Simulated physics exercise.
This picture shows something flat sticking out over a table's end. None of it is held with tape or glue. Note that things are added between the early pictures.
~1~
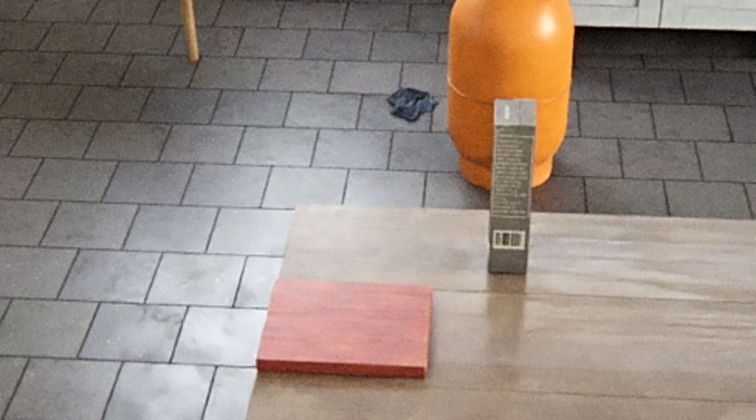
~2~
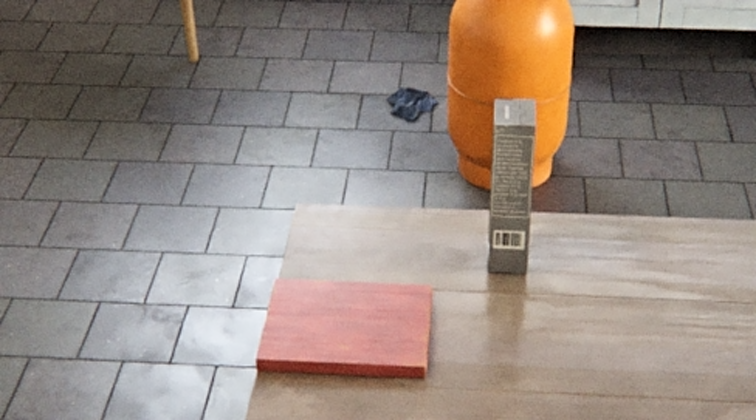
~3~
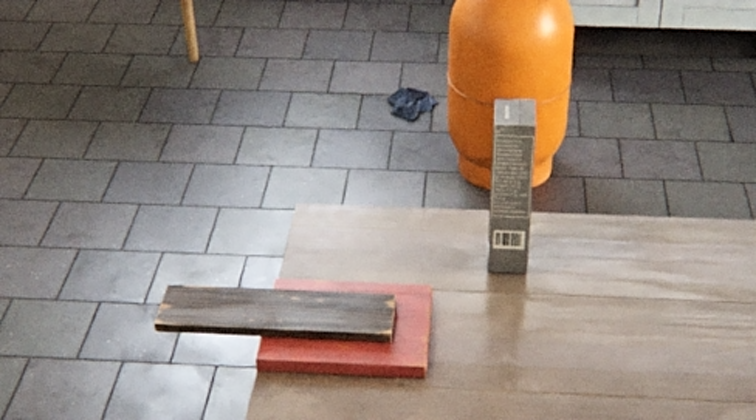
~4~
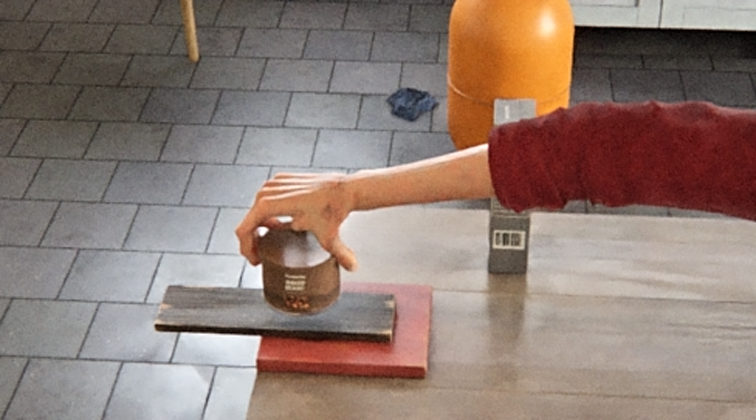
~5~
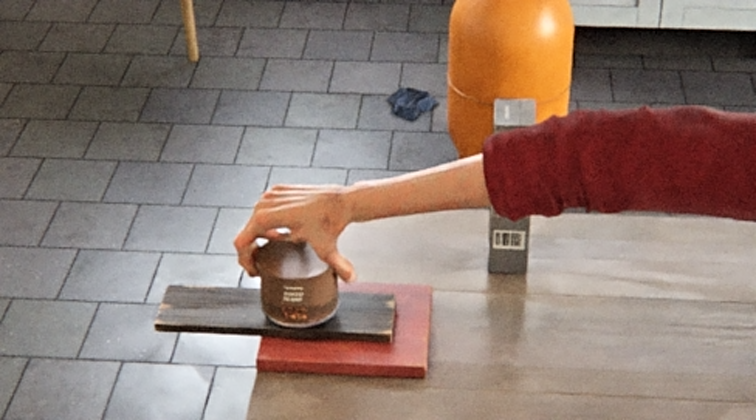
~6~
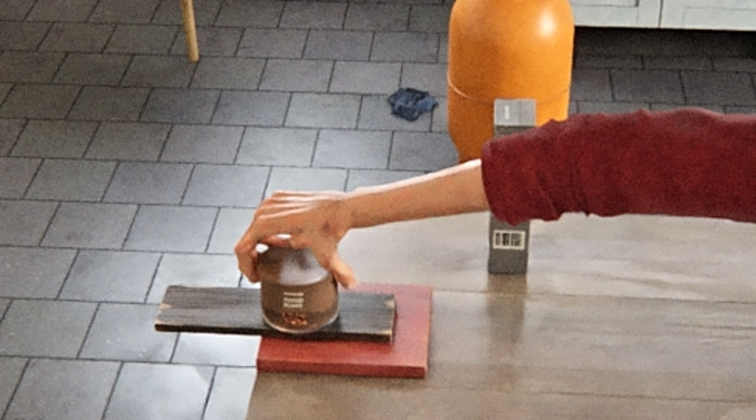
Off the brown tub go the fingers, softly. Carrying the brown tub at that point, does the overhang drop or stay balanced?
Most likely it will stay put.
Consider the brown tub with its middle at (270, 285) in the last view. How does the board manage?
After that it stays where it is.
Then, 0.60 s after the last picture, nothing has stirred.
Then, 1.40 s after the last picture, brown tub resting near (298, 286).
At rest, all 4 in place. Seen from the same camera at the end, brown tub near (298, 286). The board stays on the table.
